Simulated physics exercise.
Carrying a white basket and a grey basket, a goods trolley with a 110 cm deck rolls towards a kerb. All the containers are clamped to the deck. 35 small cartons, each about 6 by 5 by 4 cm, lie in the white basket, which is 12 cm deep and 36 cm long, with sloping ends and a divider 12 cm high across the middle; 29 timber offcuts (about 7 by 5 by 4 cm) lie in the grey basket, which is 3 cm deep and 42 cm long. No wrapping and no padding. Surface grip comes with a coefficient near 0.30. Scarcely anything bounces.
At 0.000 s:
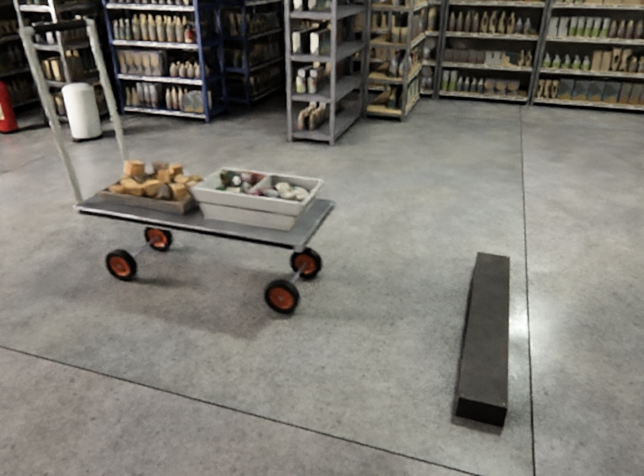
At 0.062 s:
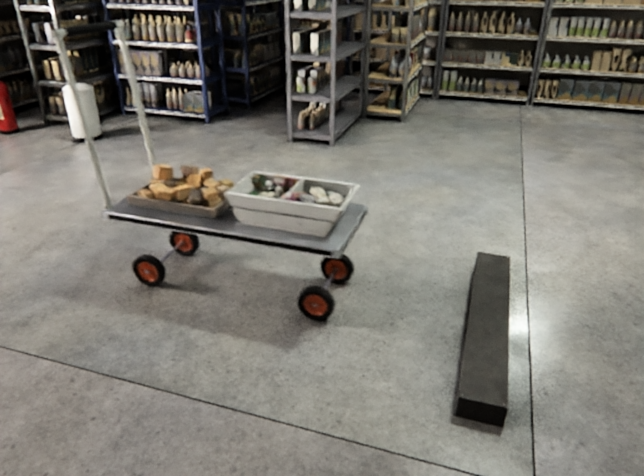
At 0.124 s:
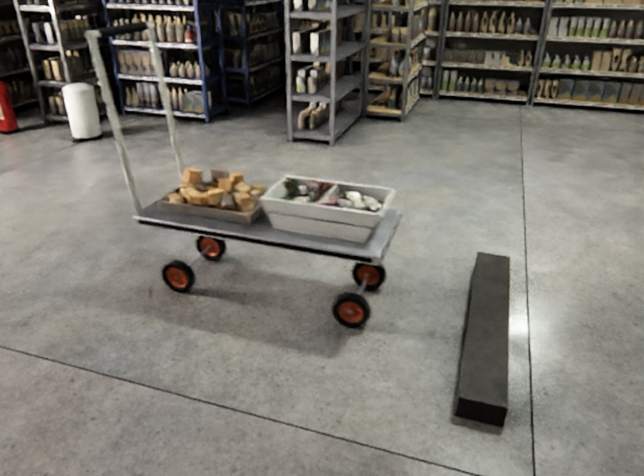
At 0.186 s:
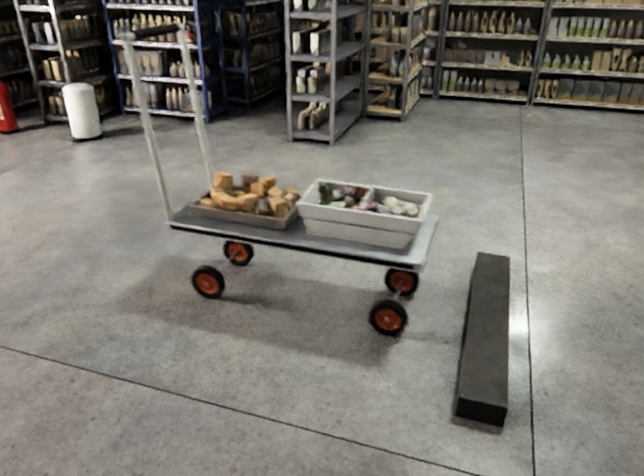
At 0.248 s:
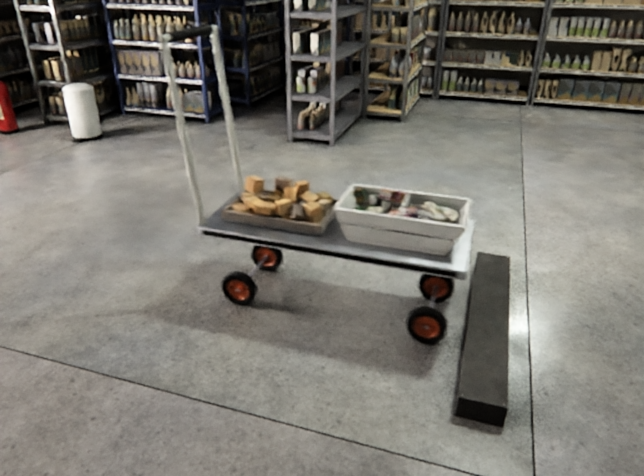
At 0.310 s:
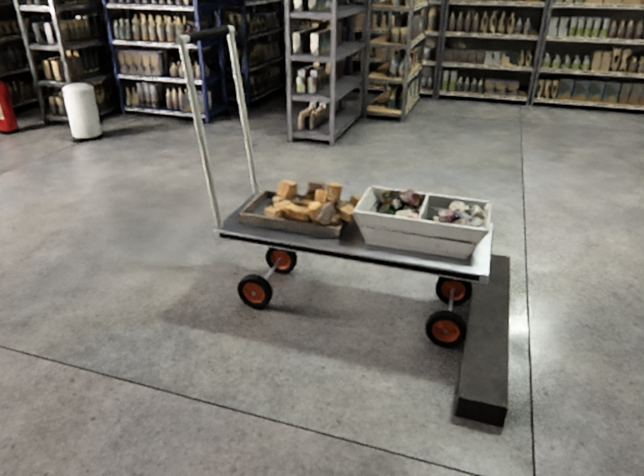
In this clip, a flat trolley carrying a grey basket of wooden pieces and a divided white basket of small items rolls right across a grey floor to a dark kerb, where some wooden pieces shift over their basket's front edge.
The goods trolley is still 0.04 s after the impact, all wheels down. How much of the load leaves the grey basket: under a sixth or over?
Spill: Above one sixth.
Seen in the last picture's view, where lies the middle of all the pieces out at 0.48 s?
(356, 230).
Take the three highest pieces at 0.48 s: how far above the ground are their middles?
64 cm.
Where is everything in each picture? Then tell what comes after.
In the first picture (each is followed by its nearest rim corner in this view), grey basket, (181, 204); white basket, (301, 203); 71 cm short of the stop; none out.
In the second picture, grey basket, (213, 209); white basket, (339, 209); 55 cm short of the stop.
In the third picture, grey basket, (247, 214); white basket, (379, 214); 39 cm short of the stop.
In the fourth picture, grey basket, (282, 219); white basket, (420, 220); 24 cm short of the stop.
In the fifth picture, grey basket, (318, 225); white basket, (464, 226); 8 cm short of the stop.
In the sixth picture, grey basket, (337, 228); white basket, (486, 229); stopped; 2 out, the lowest offcut at (358, 202).
After 0.36 s, white basket 35 in, 0 out and grey basket 24 in, 5 out.
After 0.48 s, white basket 34 in, 1 out and grey basket 23 in, 6 out.
After 0.71 s, white basket 34 in, 1 out and grey basket 21 in, 8 out.
Final count (at 1.21 s), white basket 34 in, 1 out and grey basket 19 in, 10 out. Asked share, 10 of 29, 34 per cent.
